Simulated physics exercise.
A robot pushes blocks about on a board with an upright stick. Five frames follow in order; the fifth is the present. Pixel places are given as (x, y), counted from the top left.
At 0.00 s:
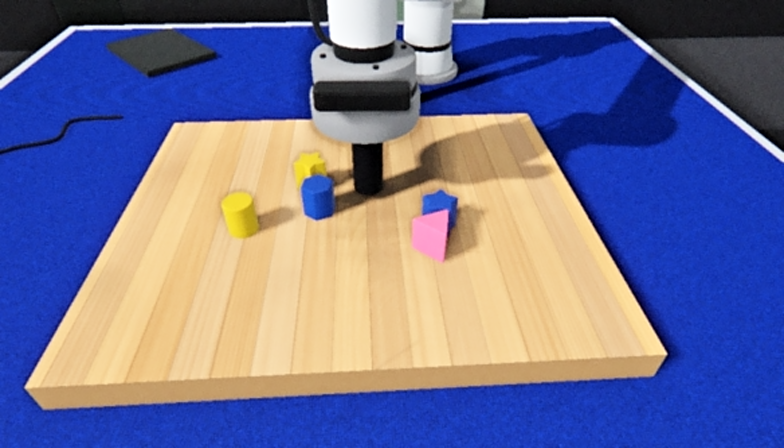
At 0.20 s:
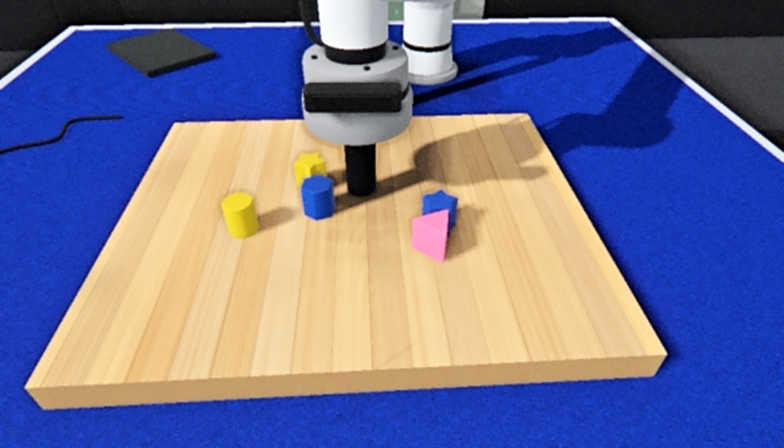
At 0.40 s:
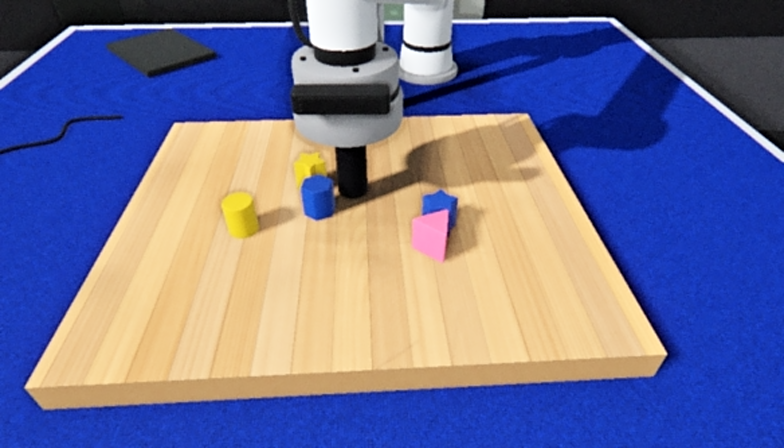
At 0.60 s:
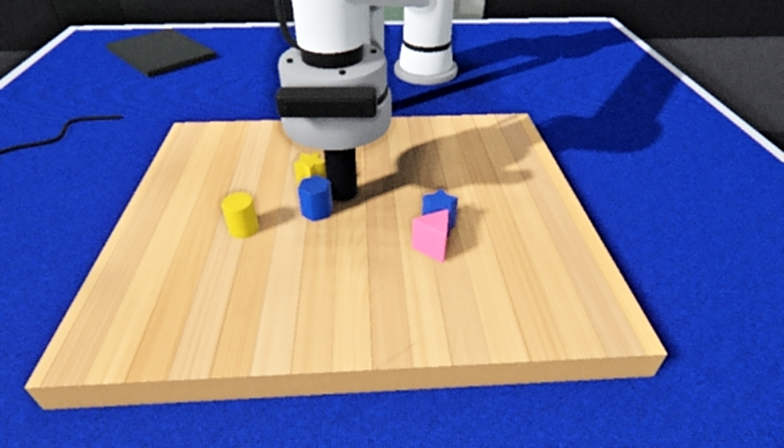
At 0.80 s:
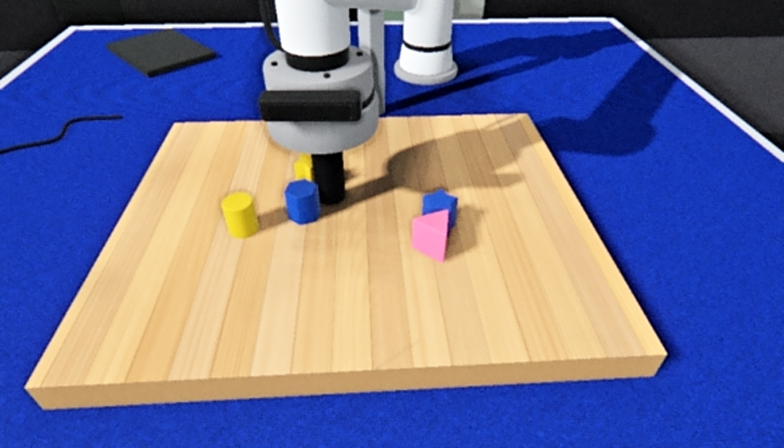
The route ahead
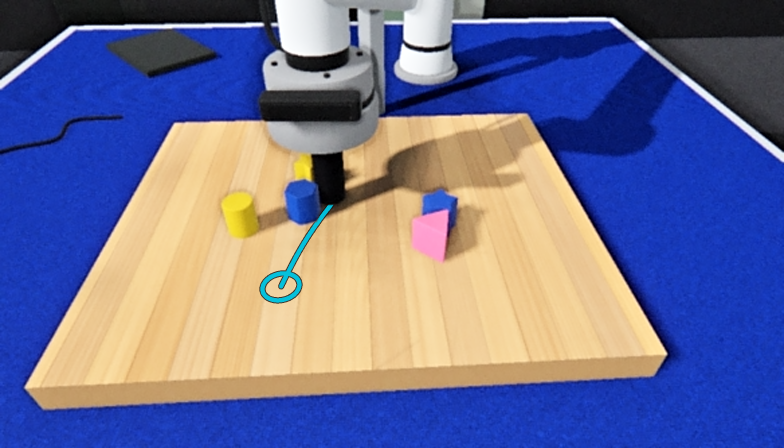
A robot arm with a black upright stick moves left across a wooden board, reaches the blue six-sided block and pushes it slightly left, while the yellow blocks, the other blue block and the pink block stay in place.
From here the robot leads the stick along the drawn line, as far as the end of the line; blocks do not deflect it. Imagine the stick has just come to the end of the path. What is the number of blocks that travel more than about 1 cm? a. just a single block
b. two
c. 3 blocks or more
Choice a: Just a single block.
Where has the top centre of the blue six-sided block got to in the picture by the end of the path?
It should be at about (278, 197).
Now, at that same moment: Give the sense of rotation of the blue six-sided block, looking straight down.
Viewed from the top, it goes clockwise.
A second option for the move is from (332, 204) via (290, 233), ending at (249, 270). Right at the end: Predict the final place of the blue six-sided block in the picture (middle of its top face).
I predict (231, 215).
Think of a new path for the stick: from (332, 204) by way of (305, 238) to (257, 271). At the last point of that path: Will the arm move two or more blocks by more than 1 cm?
Going by the path, no.
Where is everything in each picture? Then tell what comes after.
The first frame shows stick tip (369, 187); block tops, blue six-sided block (317, 183); yellow star-shaped block (310, 159).
The second frame shows stick (362, 188); blocks unchanged.
The third frame shows stick (353, 190); blocks unchanged.
The fourth frame shows stick (343, 193); blue six-sided block (314, 184).
The fifth frame shows stick (331, 196); blue six-sided block (301, 187); yellow star-shaped block (310, 159).
Path on the board, from (332, 204) by way of (305, 241) to (281, 286).
On the path given first. One third of the way, stick (313, 220); blue six-sided block (279, 197), turned 65° clockwise.
Two thirds of the way, stick (296, 247); blue six-sided block (278, 197), turned 70° clockwise.
At the end, stick (279, 279); blue six-sided block (278, 197), turned 70° clockwise; yellow star-shaped block in place.
